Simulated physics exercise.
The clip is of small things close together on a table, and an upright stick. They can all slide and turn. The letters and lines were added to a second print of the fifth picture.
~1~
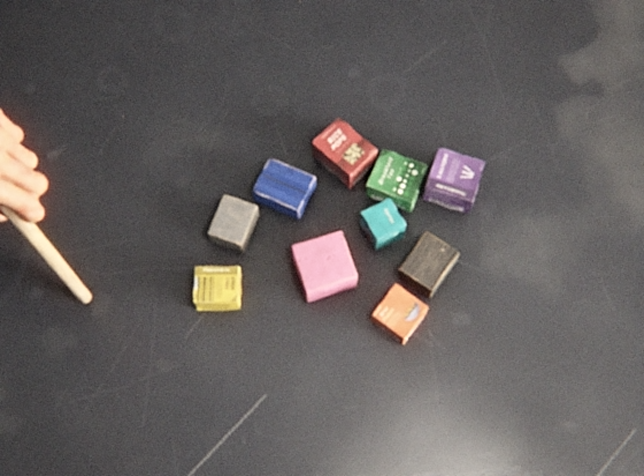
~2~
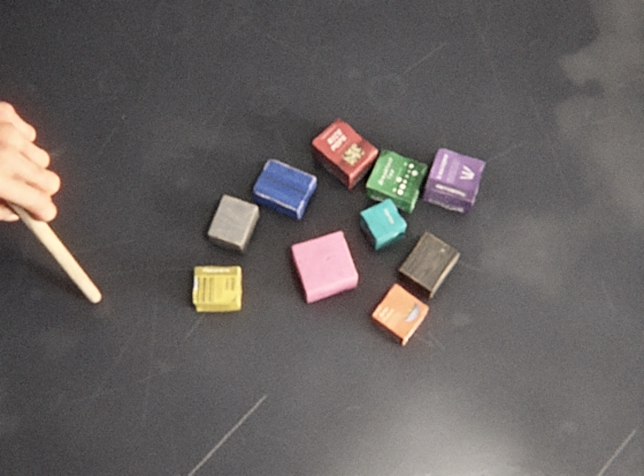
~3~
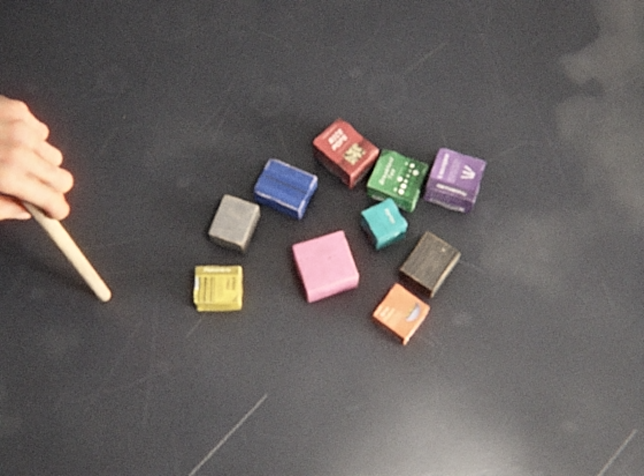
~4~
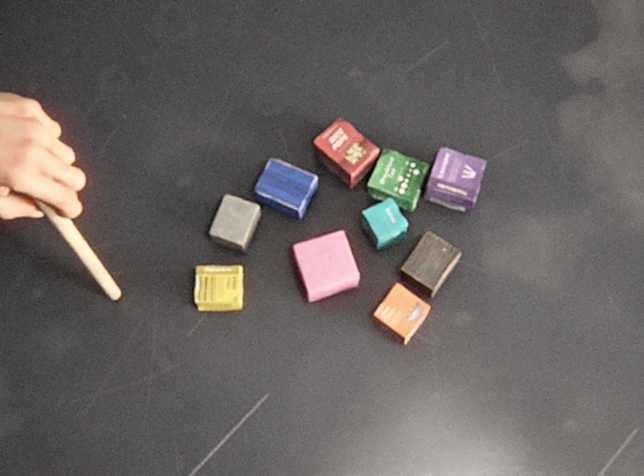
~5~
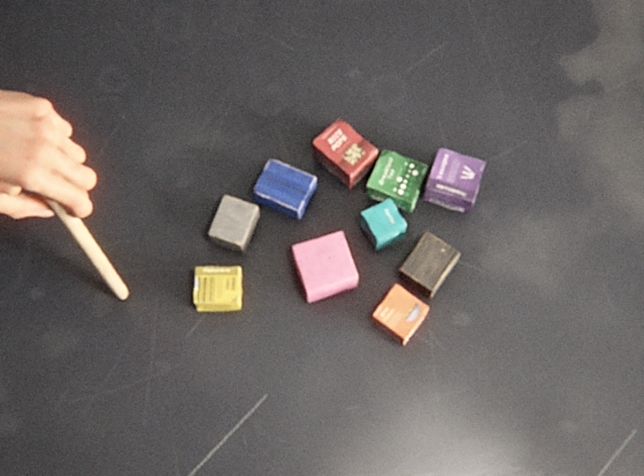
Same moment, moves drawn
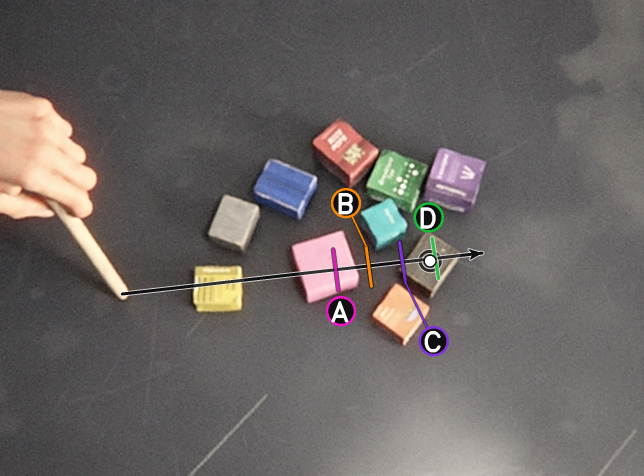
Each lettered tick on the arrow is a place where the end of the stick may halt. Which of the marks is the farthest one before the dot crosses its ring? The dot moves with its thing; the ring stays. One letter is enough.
Mark A.
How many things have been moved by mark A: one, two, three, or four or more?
In all, three.
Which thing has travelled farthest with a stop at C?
The pink block.
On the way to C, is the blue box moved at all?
By then, no.
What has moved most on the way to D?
It is the pink block.
On the marked copy, A at (336, 270); B at (369, 266); C at (402, 262); D at (436, 258); the arrow from (122, 294) to (482, 253); the white dot at (430, 261).
Following A. Soon after the start, foot of the stick (200, 286); yellow packet (225, 290).
Later, foot of the stick (277, 277); yellow packet (268, 302).
In the end, foot of the stick (336, 271); yellow packet (268, 302); pink block (370, 264); the dot is still in its ring.
As for the rest, B shifts the dotted thing to (449, 266); C shifts the dotted thing to (482, 271); D shifts the dotted thing to (513, 281).
